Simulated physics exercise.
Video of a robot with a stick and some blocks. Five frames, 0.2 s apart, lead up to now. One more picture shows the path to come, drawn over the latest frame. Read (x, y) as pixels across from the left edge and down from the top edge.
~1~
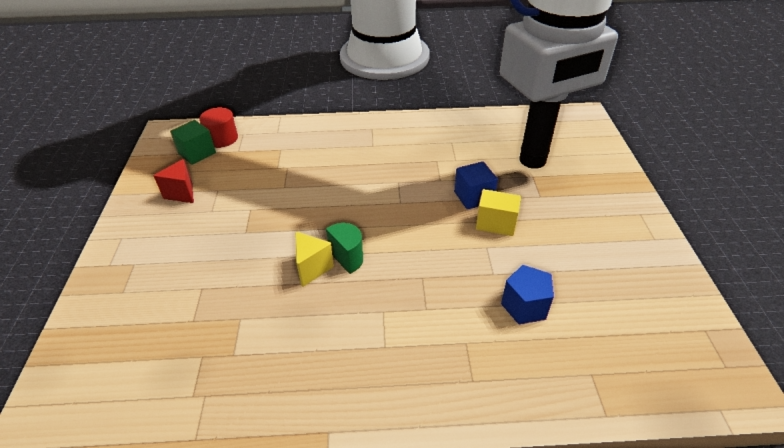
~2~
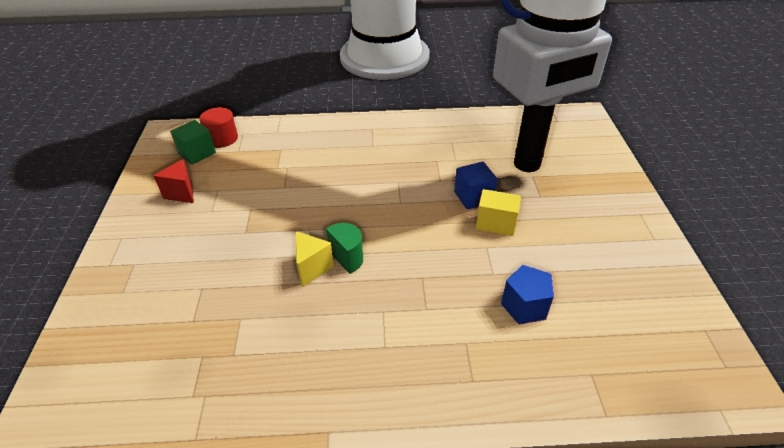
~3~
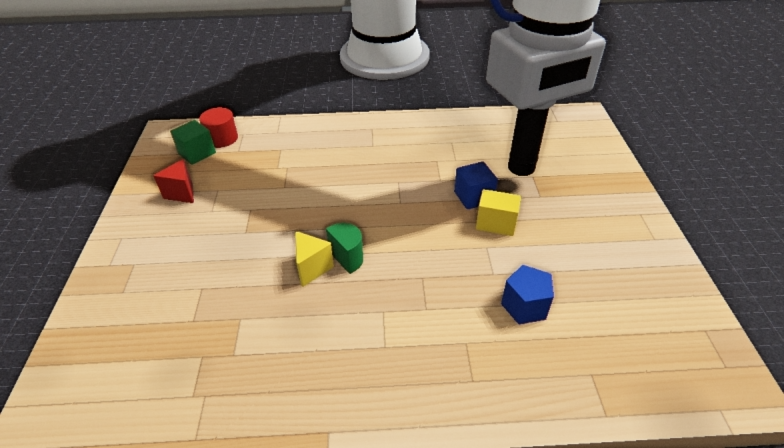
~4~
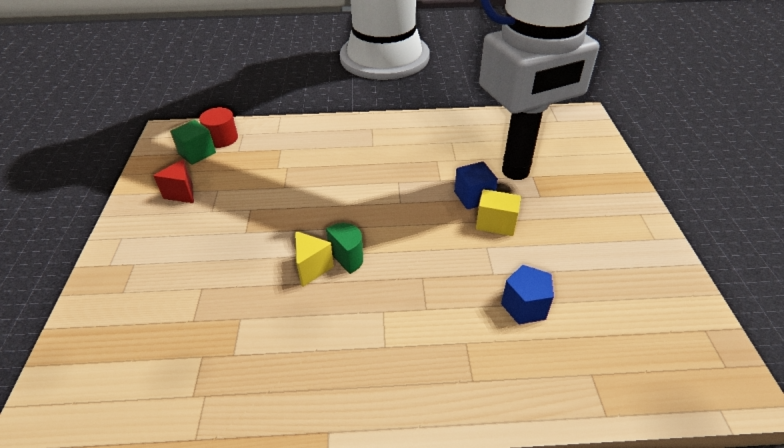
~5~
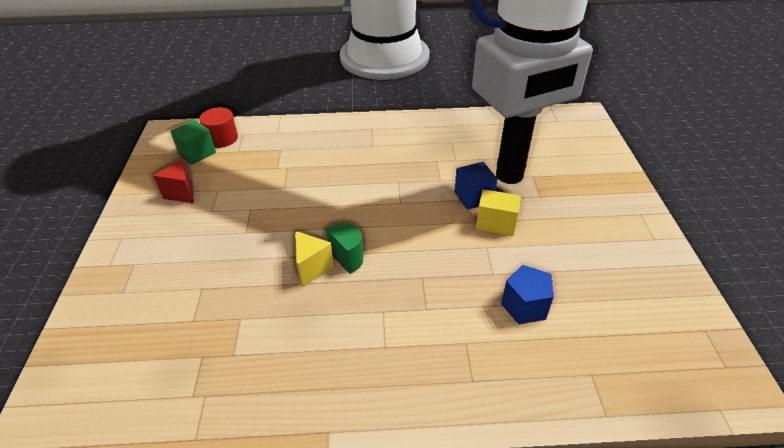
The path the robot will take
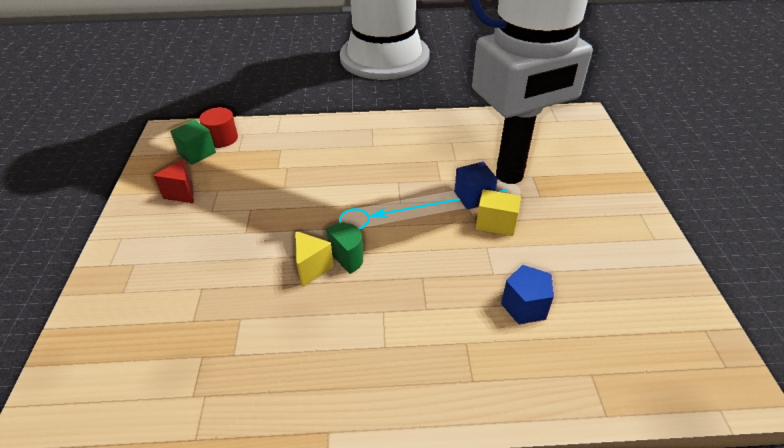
A robot arm with a black stick moved a short way left and toward the viewer, nearing the dark blue and yellow blocks, while all the colored blocks on the wooden board stayed still.
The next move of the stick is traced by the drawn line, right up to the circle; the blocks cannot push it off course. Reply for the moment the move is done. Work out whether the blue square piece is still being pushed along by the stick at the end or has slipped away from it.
Ahead to the end.
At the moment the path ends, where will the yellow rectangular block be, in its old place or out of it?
Put simply, it stays right there.
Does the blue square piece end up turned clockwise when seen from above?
My answer is yes.
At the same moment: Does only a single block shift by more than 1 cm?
Yes, I think so.
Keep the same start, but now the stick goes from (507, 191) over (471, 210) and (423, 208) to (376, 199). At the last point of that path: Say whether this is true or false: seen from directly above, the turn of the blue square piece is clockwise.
It is true.
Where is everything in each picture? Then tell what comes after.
The first picture shows tip of the stick (533, 161), middles of tops, blue square piece (477, 173), yellow rectangular block (500, 201).
The second picture shows stick (527, 165), nothing pushed.
The third picture shows stick (521, 169), nothing pushed.
The fourth picture shows stick (515, 172), nothing pushed.
The fifth picture shows stick (509, 176), blue square piece (477, 173), yellow rectangular block (500, 201).
The line goes from (507, 191) to (354, 219).
What follows on the original path. One third of the way, stick (458, 185); blue square piece (429, 179).
Two thirds of the way, stick (407, 195); blue square piece (376, 186), turned 25° clockwise.
At the end, stick (353, 205); blue square piece (321, 191), turned 50° clockwise; yellow rectangular block unmoved.
